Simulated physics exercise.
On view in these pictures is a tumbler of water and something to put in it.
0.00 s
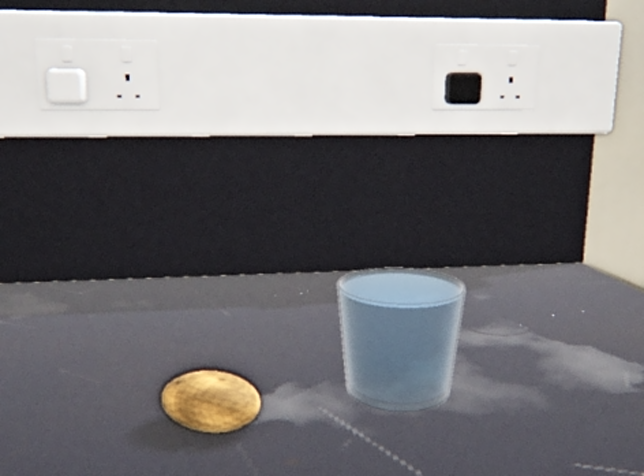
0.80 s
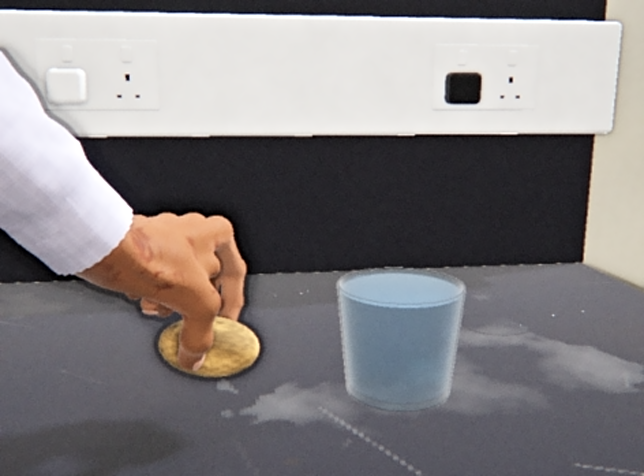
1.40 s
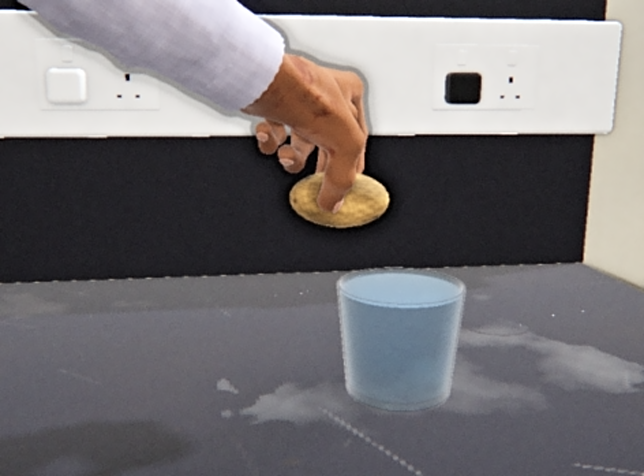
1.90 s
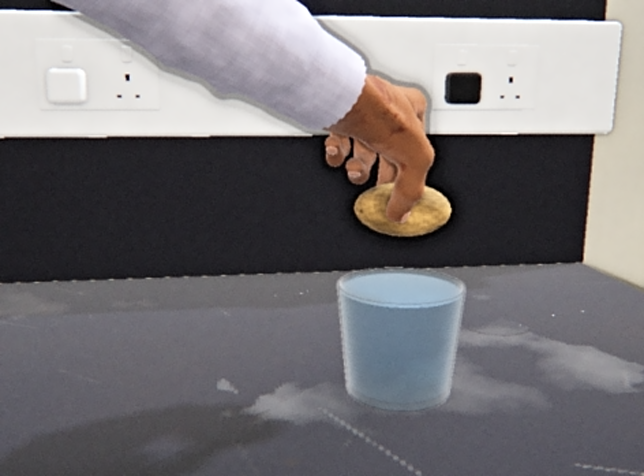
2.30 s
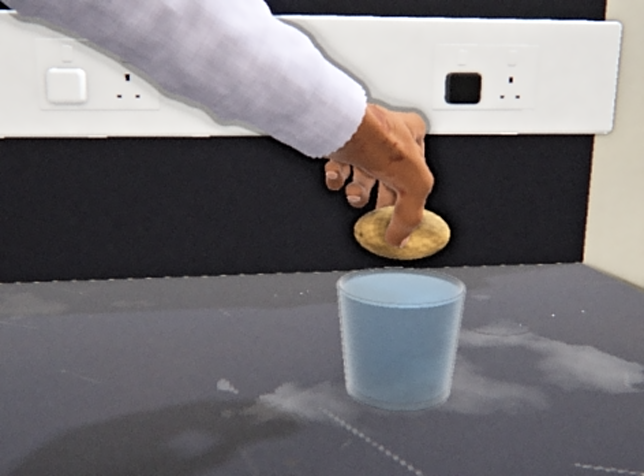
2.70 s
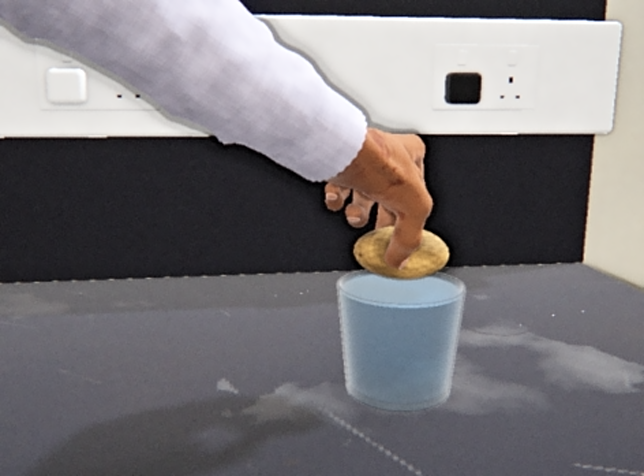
A potato lies on a dark worktop to the left of a nearly full tumbler of water until a hand in a white sleeve reaches in from the left and picks it up. The hand carries it up and rightward over the tumbler, then lowers it to just above the water's surface.
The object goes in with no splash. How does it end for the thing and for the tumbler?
The object drops under, while the tumbler spills some.
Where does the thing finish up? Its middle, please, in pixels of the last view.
Around (399, 358).
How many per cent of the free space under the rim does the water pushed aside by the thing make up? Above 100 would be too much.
Some 220 per cent, by my count.
After 3.0 s, the potato enters the water; the tumbler is full to the brim.
After 3.4 s, the potato goes on down; the tumbler is full to the brim; some has gone over the rim.
After 5.0 s, the potato lies on the bottom; the tumbler is full to the brim; some has gone over the rim.
